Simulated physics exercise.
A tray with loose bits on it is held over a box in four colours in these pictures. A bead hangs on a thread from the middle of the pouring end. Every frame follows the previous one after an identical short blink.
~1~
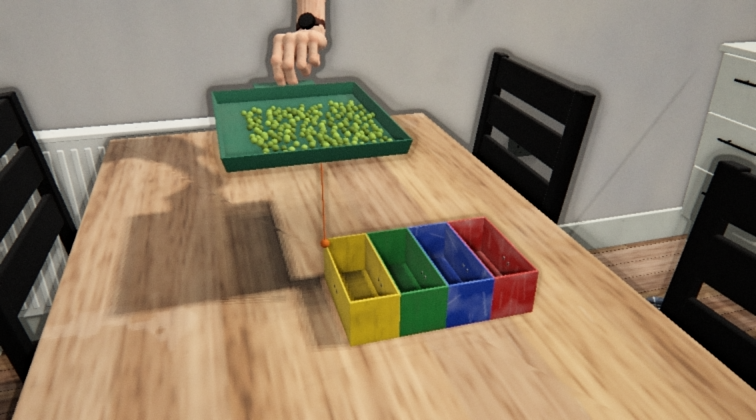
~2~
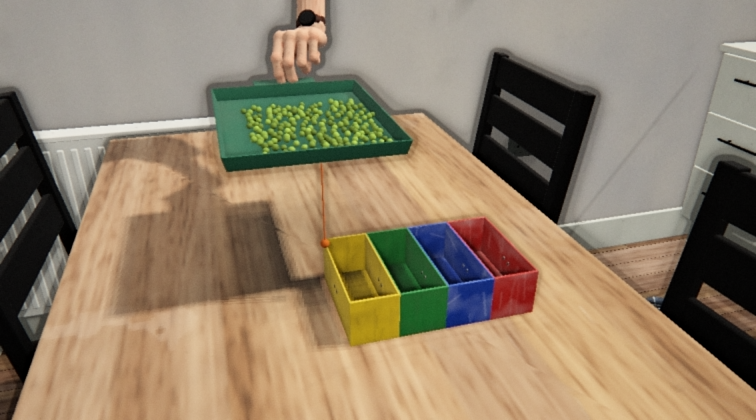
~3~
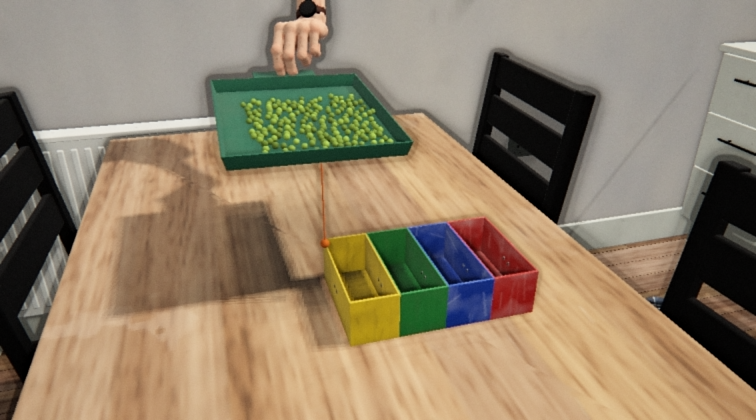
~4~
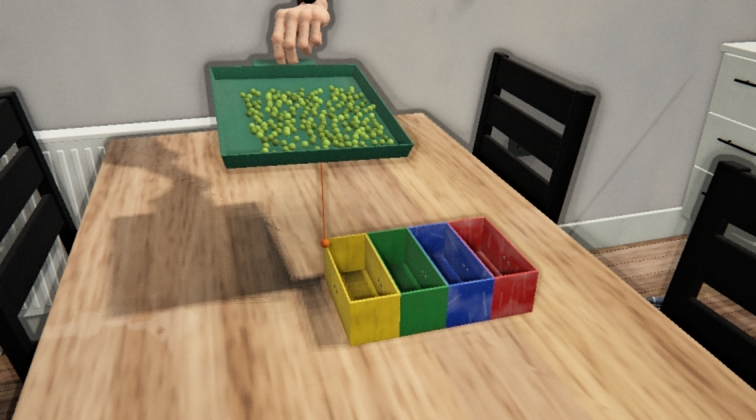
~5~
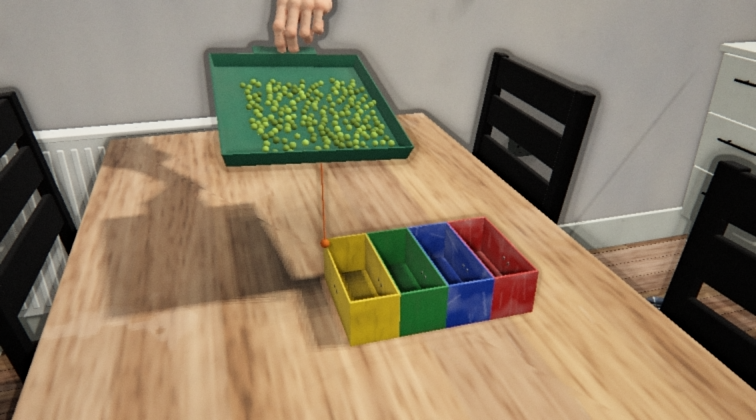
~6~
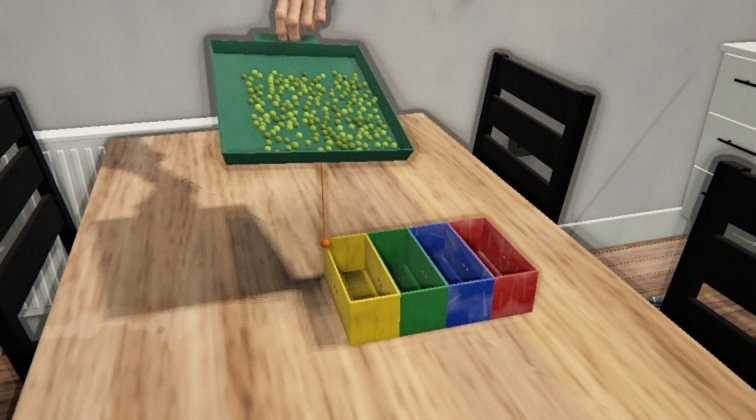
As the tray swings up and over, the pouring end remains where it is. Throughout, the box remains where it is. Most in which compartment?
Green compartment.
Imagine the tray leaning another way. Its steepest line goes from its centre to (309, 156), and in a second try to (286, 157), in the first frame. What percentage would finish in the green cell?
Around 10 per cent first, around 0 per cent next.
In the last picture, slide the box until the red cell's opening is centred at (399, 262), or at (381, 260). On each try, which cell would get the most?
So the first one goes to red and the second to the red cell.
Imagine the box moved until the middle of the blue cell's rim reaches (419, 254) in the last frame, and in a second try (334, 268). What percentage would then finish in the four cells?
Trial 1 near 100 %, trial 2 near 60 %.
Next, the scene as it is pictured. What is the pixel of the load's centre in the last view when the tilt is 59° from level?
Somewhere near pixel (364, 140).
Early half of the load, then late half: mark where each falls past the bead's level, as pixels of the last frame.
Early-half point (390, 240); late-half point (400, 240).
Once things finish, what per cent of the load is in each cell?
I'd put the yellow cell near 20, the green cell near 60, the blue cell near 10, and the red cell near 0.
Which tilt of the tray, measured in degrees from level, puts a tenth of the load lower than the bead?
90° or so.
Just after the last frame, tray tipped steeply; almost all on the tray; just a few in the yellow cell; just a few in the green cell; just a few falling or outside the box.
A moment on, tray tipped right over; roughly a third on the tray; roughly a quarter in the green cell; about a tenth in the yellow cell; just a few in the blue cell; roughly a third falling or outside the box.
Further on, tray tipped past a quarter turn; roughly two thirds in the green cell; roughly a quarter in the yellow cell; about a tenth in the blue cell; just a few in the red cell; about a tenth falling or outside the box.
When it is over, tray tipped past a quarter turn; roughly two thirds in the green cell; roughly a quarter in the yellow cell; about a tenth in the blue cell; just a few in the red cell; about a tenth outside the box.
